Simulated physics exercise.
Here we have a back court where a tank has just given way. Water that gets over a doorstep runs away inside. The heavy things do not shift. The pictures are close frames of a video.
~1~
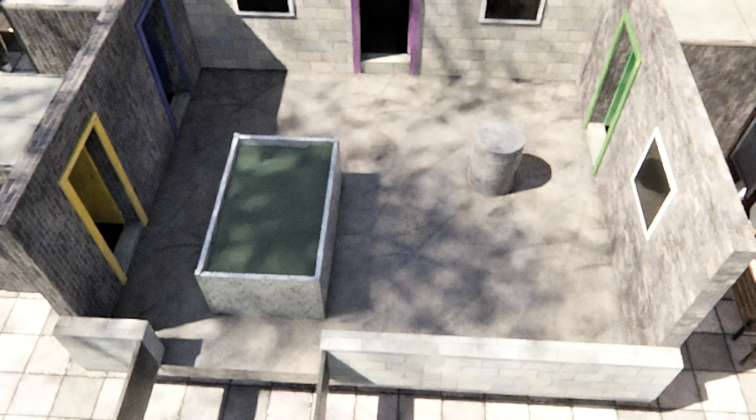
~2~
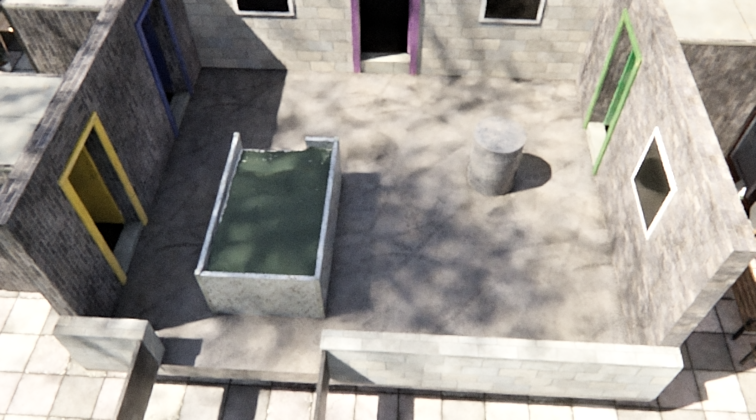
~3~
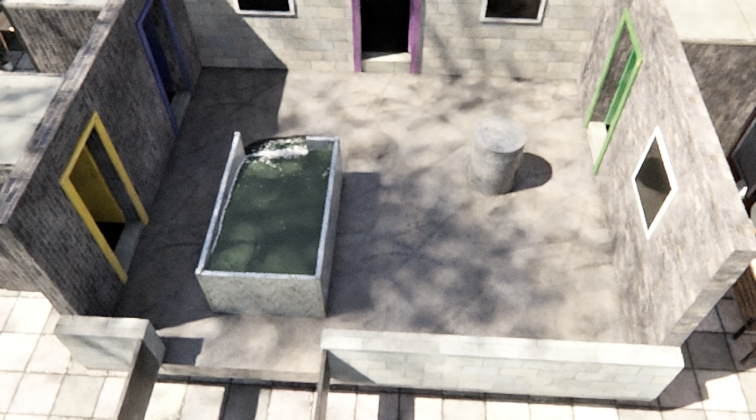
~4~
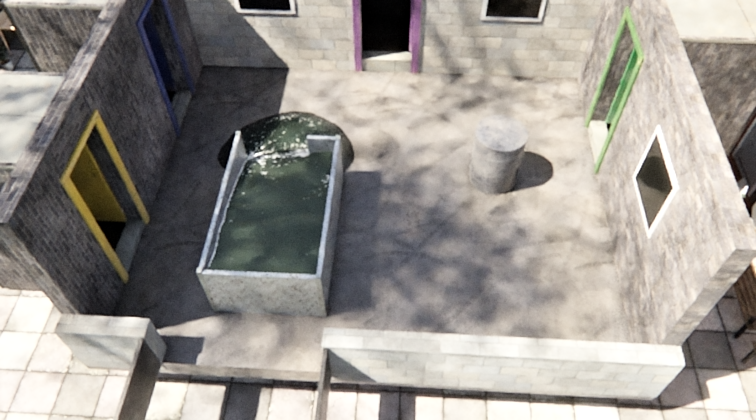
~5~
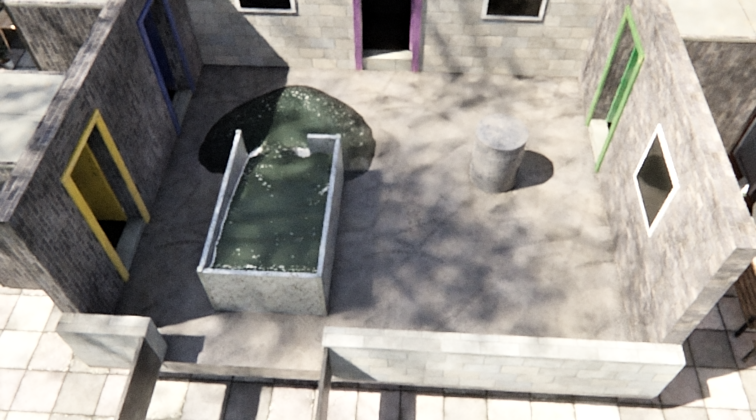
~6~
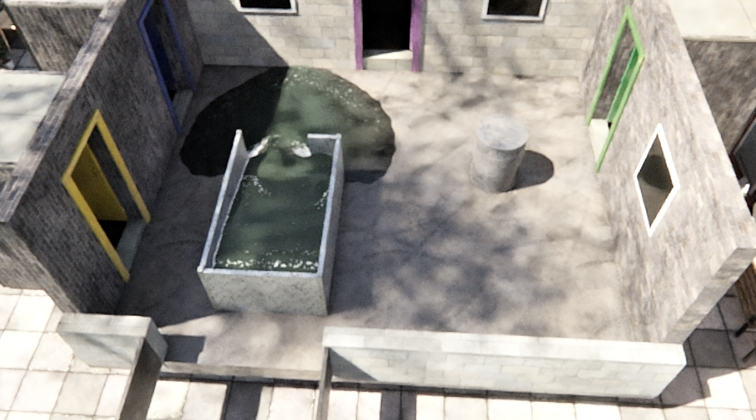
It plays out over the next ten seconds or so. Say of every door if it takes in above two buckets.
In the end: The yellow door stays under that; the green door stays under that; the blue door takes more than that; the purple door stays under that.
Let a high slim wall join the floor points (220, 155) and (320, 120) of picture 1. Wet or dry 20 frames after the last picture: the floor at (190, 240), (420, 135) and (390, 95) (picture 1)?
In that order: Covered, under water, covered.
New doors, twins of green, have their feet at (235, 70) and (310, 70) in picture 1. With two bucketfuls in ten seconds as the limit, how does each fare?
One after the other: Lets more in, is over.
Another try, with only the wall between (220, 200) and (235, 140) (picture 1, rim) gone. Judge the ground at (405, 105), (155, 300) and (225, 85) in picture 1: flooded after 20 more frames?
In turn: Wet, under water, awash.
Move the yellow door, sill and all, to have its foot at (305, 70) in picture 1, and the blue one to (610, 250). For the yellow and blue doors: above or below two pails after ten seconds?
In short: The yellow door is over; the blue door keeps below it.
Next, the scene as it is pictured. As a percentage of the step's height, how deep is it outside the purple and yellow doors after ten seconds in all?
About 20 and 80 per cent.
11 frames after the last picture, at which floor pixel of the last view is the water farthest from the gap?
Close to (548, 76).
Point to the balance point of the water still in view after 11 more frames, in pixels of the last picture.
At about (293, 152).
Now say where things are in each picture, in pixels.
The first frame shows still water in the water tank at (274, 205).
In the second frame, water pours out on the water tank's far side and has run to a hidden place.
In the third frame, the front is at a hidden place, out from the gap on the water tank's far side.
In the fourth frame, the front is at (311, 117), out from the gap on the water tank's far side.
In the fifth frame, the front is at (290, 89), out from the gap on the water tank's far side.
In the sixth frame, the front is at (285, 67), out from the gap on the water tank's far side.
A moment on, water covers 25 % of the floor; the yellow door not reached, the green door not reached, the blue door wet at the sill, nothing in, the purple door wet at the sill, nothing in.
Next, water covers 30 % of the floor; the yellow door not reached, the green door not reached, the blue door under two buckets in, the purple door wet at the sill, nothing in.
Then, water covers 50 % of the floor; the yellow door not reached, the green door wet at the sill, nothing in, the blue door far over two buckets in, the purple door wet at the sill, nothing in.
Later, water covers 75 % of the floor; the yellow door wet at the sill, nothing in, the green door wet at the sill, nothing in, the blue door far over two buckets in, the purple door wet at the sill, nothing in.
In the end, water covers 95 % of the floor; the yellow door wet at the sill, nothing in, the green door wet at the sill, nothing in, the blue door far over two buckets in, the purple door wet at the sill, nothing in.
